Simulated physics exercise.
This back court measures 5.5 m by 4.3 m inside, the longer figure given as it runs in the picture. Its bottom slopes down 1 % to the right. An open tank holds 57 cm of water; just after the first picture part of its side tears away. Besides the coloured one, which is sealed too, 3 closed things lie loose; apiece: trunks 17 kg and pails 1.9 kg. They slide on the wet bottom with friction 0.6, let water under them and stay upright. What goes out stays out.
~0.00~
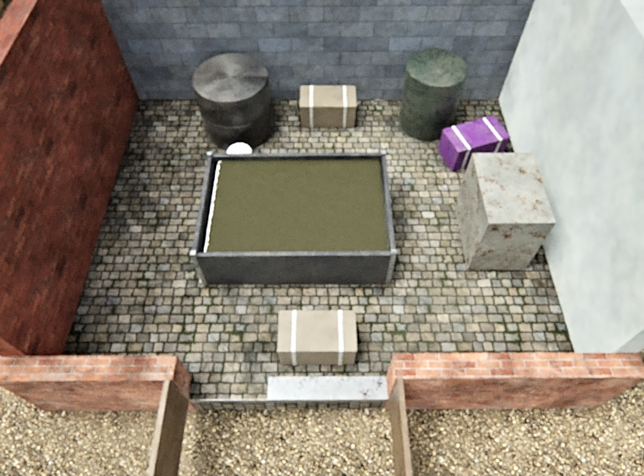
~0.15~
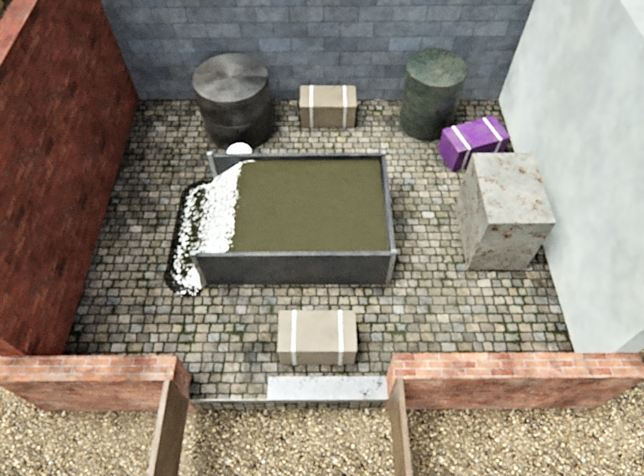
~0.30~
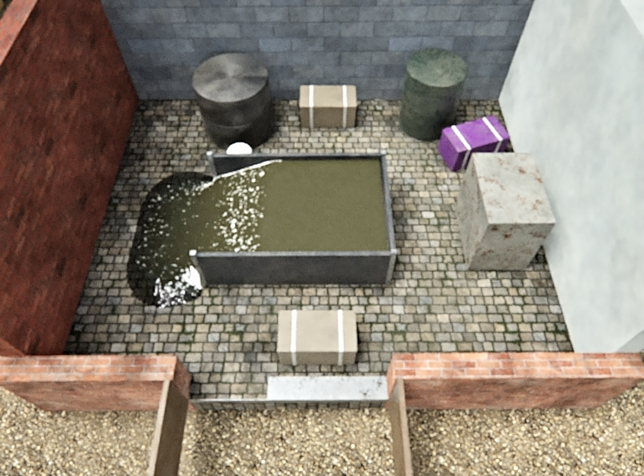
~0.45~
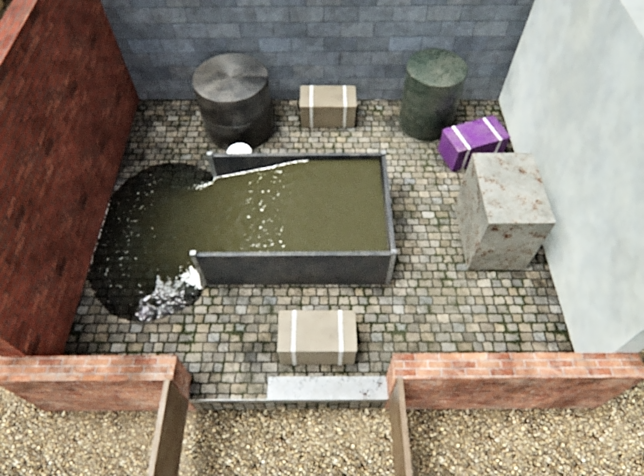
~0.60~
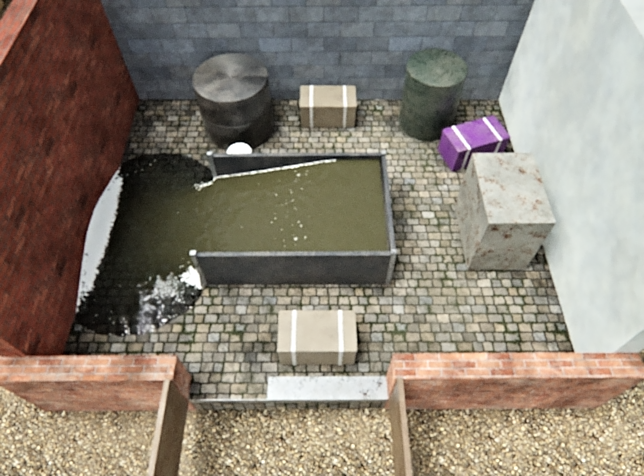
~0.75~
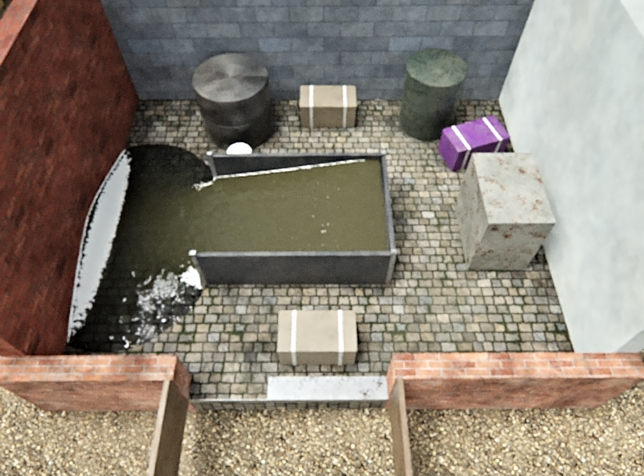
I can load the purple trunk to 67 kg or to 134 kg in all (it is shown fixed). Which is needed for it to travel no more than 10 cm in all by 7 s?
I expect that the lower weight is enough.
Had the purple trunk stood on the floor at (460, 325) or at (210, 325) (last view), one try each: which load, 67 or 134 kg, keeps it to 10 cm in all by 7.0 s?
In that order: The smaller is enough; it takes the larger.
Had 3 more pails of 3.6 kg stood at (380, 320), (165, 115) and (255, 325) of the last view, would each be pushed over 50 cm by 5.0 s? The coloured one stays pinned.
In that order: More, more, over.
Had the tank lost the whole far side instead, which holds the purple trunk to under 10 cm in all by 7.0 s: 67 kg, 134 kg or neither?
Then the lower weight is enough.
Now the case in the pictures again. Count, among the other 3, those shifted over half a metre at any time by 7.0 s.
I count 3.
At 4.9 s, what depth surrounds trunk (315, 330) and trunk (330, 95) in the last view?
About 7 and 4 cm.
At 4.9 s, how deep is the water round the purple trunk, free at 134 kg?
About 1 cm.
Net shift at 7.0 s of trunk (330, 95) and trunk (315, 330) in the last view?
In that order: 50 cm, 250 cm.
After 1.4 s the purple trunk would be 0 cm from its start with 67 kg and 0 cm from its start with 134 kg; 0 cm of water round it then.
After 3.1 s the purple trunk would be 0 cm from its start with 67 kg and 0 cm from its start with 134 kg; 0 cm of water round it then.
After 4.9 s the purple trunk would be 0 cm from its start with 67 kg and 0 cm from its start with 134 kg; 1 cm of water round it then.
After 7.0 s the purple trunk would be 0 cm from its start with 67 kg and 0 cm from its start with 134 kg; 9 cm of water round it then.
